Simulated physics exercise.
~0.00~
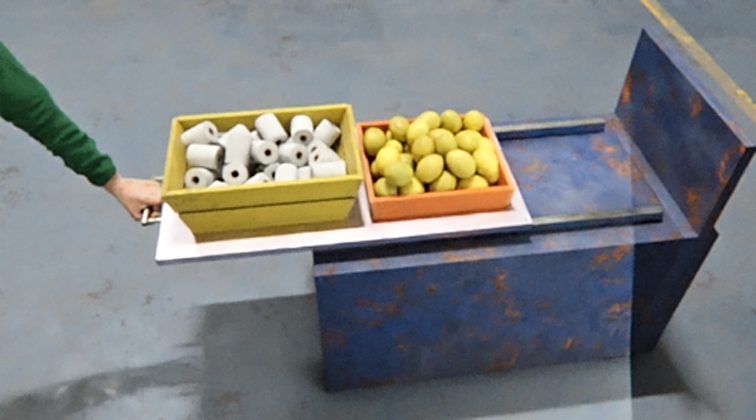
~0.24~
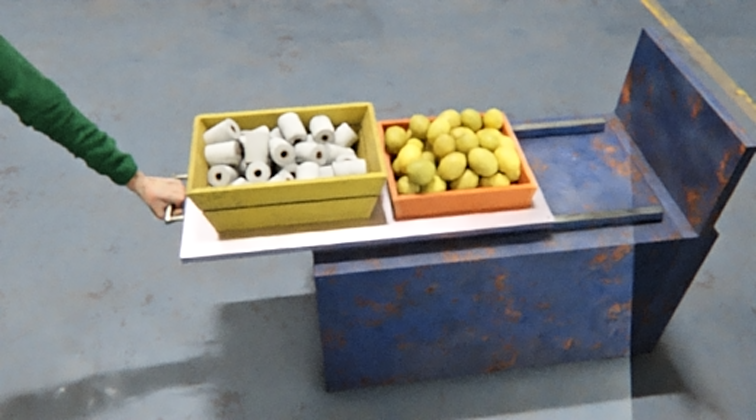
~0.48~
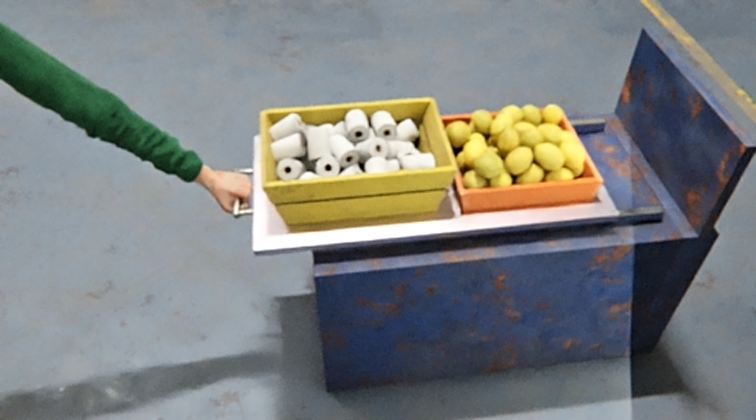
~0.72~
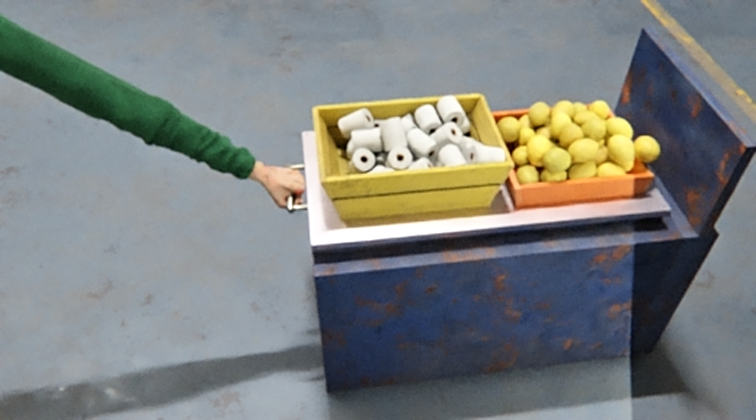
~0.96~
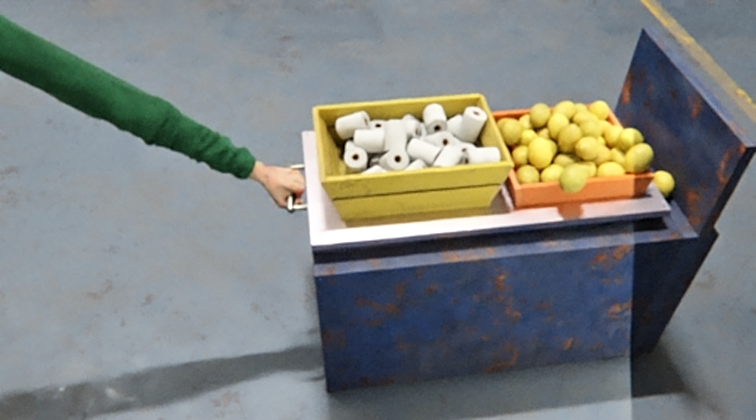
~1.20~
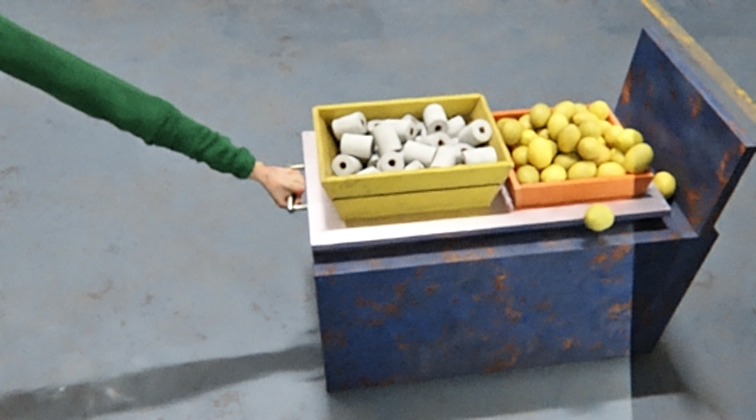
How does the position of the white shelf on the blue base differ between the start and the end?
At the start the shelf is drawn out to the left, sticking out well past the blue base. By the end it has been pushed right and sits over the base, close to the back panel.
